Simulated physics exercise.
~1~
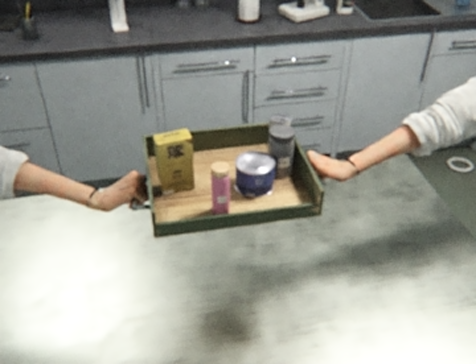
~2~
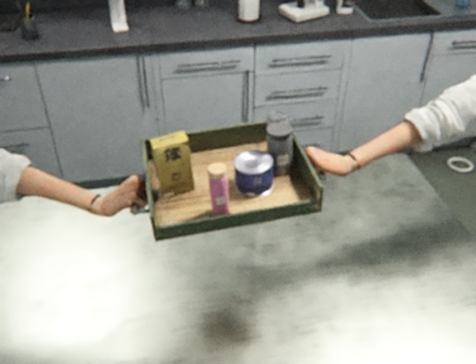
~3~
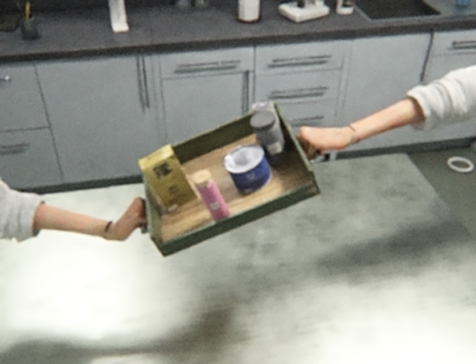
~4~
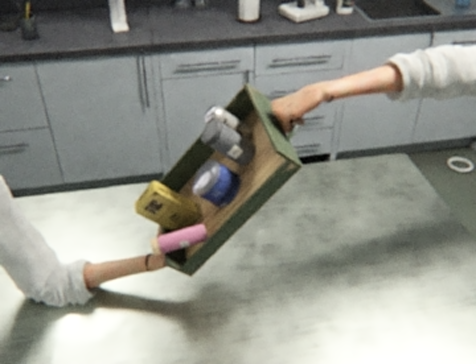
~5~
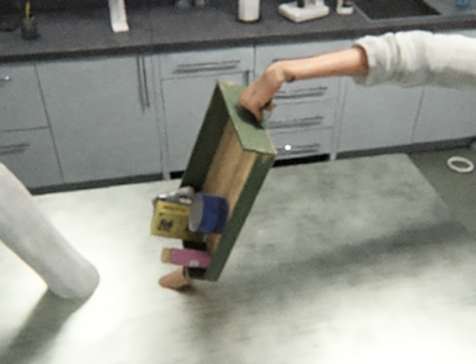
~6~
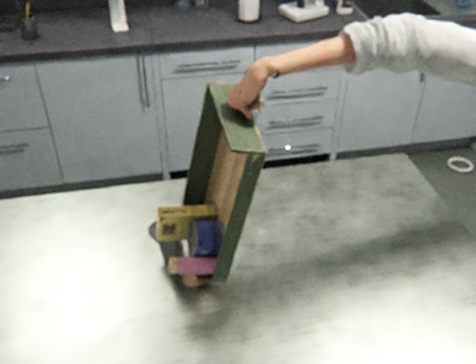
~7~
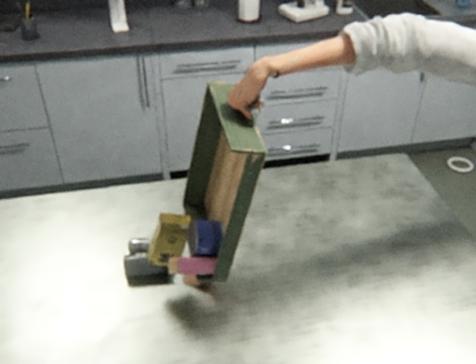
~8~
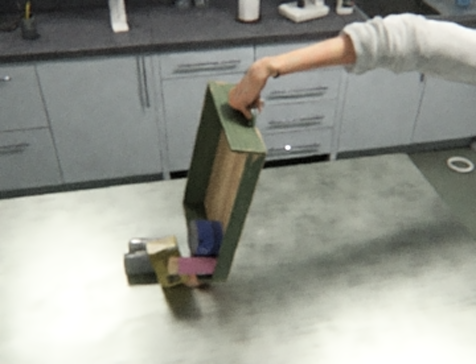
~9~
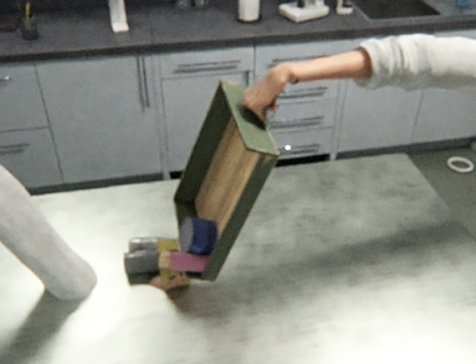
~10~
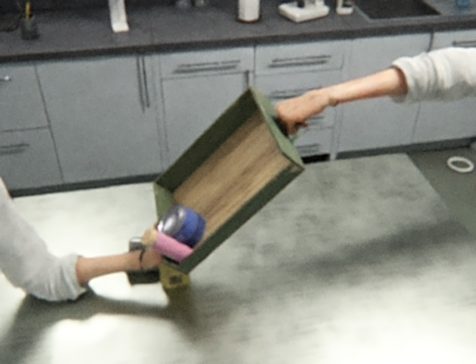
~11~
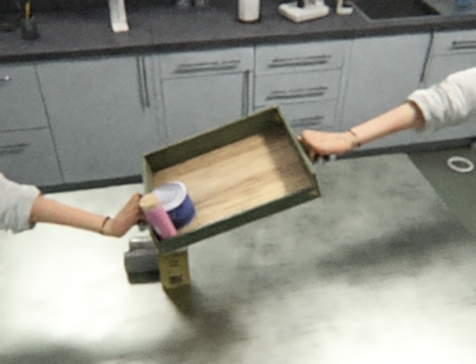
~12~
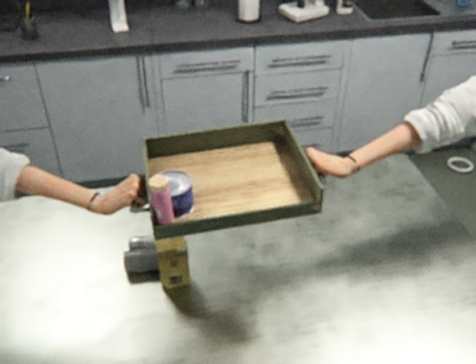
A green-edged crate with a wooden floor is held by a hand at each end above a pale table in a kitchen, seen from the front and slightly above. It carries a yellow packet at the left, a pink shaker near the front, a blue tub, and a grey jar and white can at the right. The hands tip it steeply, left side down, and the contents slide and tumble to the low end. The grey jar, white can and yellow packet drop onto the table. The crate swings back level, with only the pink shaker and blue tub inside, at its left end.
